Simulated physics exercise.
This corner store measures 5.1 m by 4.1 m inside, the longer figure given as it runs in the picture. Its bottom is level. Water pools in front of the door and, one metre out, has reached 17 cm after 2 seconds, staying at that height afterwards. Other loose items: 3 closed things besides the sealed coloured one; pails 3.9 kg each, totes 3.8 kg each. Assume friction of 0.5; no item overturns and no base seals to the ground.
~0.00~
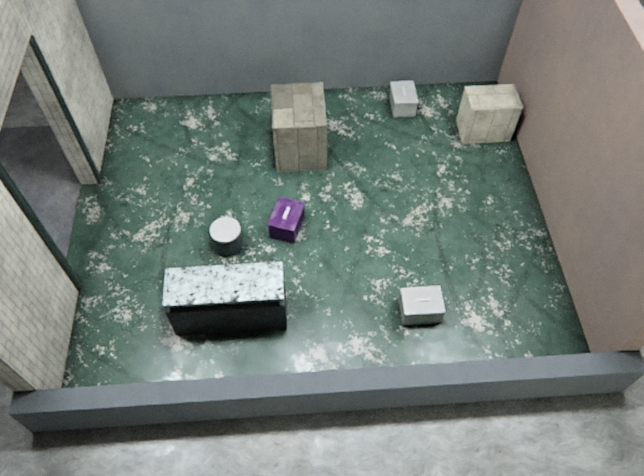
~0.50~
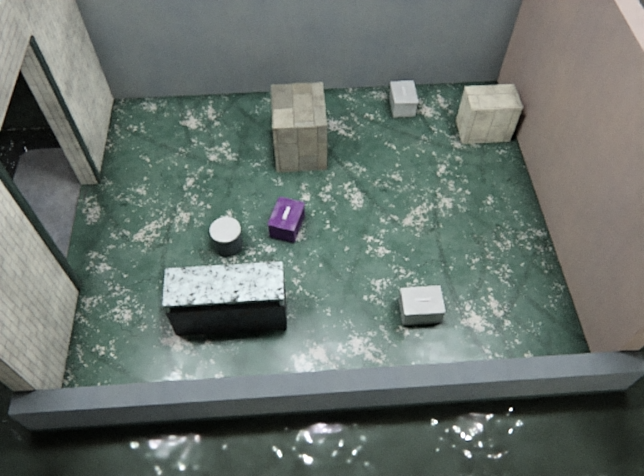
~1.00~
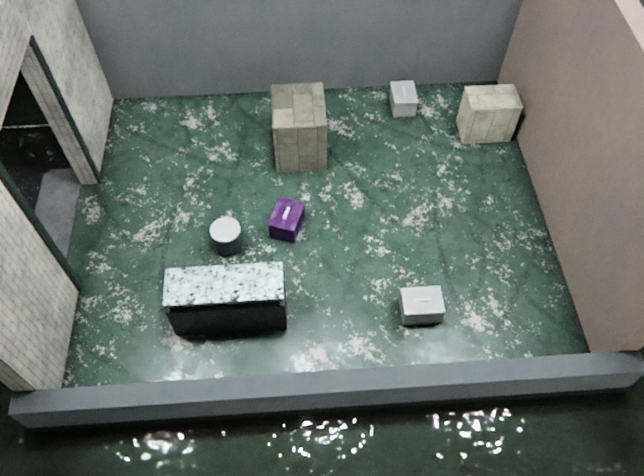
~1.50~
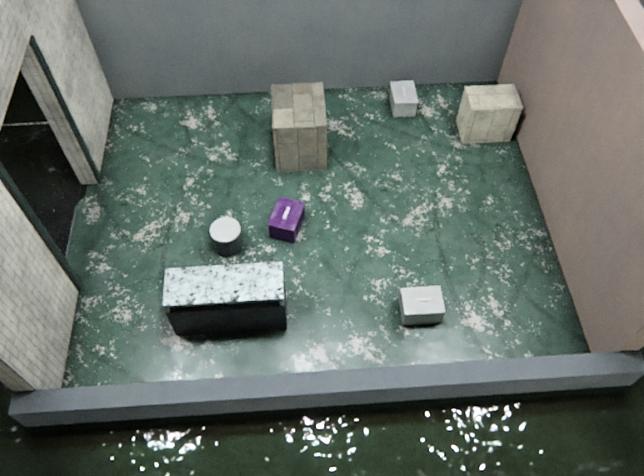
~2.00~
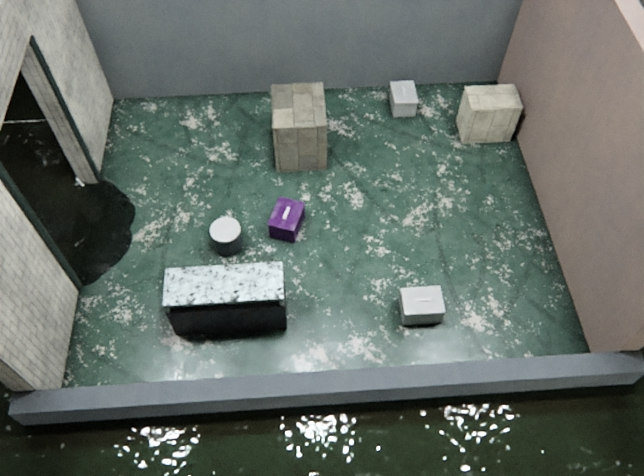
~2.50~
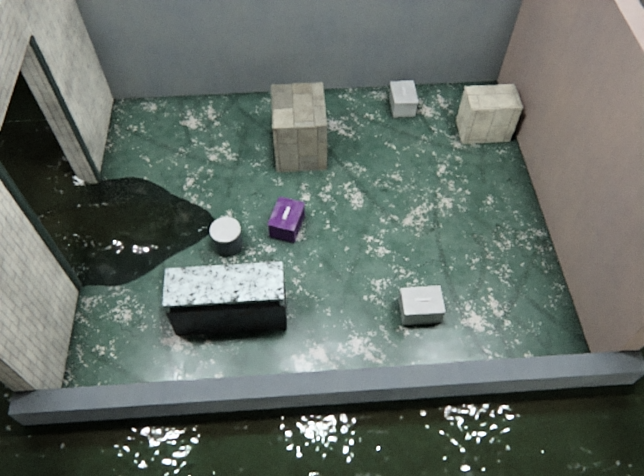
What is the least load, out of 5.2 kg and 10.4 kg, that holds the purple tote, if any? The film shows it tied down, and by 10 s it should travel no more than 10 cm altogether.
The least is neither of them.
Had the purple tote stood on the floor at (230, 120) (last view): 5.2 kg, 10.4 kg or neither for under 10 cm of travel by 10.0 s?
It turns out that the heavier alone succeeds.
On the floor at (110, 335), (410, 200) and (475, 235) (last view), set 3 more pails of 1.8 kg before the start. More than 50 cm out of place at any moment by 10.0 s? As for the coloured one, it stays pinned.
Listed in turn, they go beneath the bar, over the bar, over the bar.
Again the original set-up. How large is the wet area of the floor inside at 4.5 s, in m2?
Near 10.5 m2 in all.
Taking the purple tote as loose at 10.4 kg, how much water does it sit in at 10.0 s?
Close to 5 cm deep.
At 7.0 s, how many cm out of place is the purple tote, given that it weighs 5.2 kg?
I'd put it at roughly 250 cm.
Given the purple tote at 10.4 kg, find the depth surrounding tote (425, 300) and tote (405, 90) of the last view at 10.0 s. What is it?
I'd estimate 9 cm for the first and 7 cm for the second.
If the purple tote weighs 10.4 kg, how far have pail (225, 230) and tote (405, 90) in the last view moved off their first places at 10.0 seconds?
They sit 250 cm and 50 cm away, in the order given.
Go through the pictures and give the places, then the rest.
The first frame shows the purple tote at (286, 213) rests on the ground; water covers 0.0 m2; 0 of 4 have shifted.
The second frame shows the purple tote at (286, 213), on the bottom; water covers 0.0 m2; 0 of 4 have shifted.
The third frame shows the purple tote at (286, 213) rests on the ground; 0.0 m2 under water; 0 of 4 have shifted.
The fourth frame shows the purple tote at (286, 213), on the bottom; 0.0 m2 under water; 0 of 4 have shifted.
The fifth frame shows the purple tote at (286, 213) rests on the ground; 0.5 m2 under water; 0 of 4 have shifted.
The sixth frame shows the purple tote at (286, 213), on the bottom; 1.4 m2 under water; 0 of 4 have shifted.
After 3.5 s the purple tote would be 12 cm from its start with 5.2 kg and 1 cm from its start with 10.4 kg; 5 cm of water round it then.
After 4.5 s the purple tote would be 91 cm from its start with 5.2 kg and 29 cm from its start with 10.4 kg; 5 cm of water round it then.
After 7.0 s the purple tote would be 244 cm from its start with 5.2 kg and 51 cm from its start with 10.4 kg; 5 cm of water round it then.
After 10.0 s the purple tote would be 275 cm from its start with 5.2 kg and 72 cm from its start with 10.4 kg; 5 cm of water round it then.
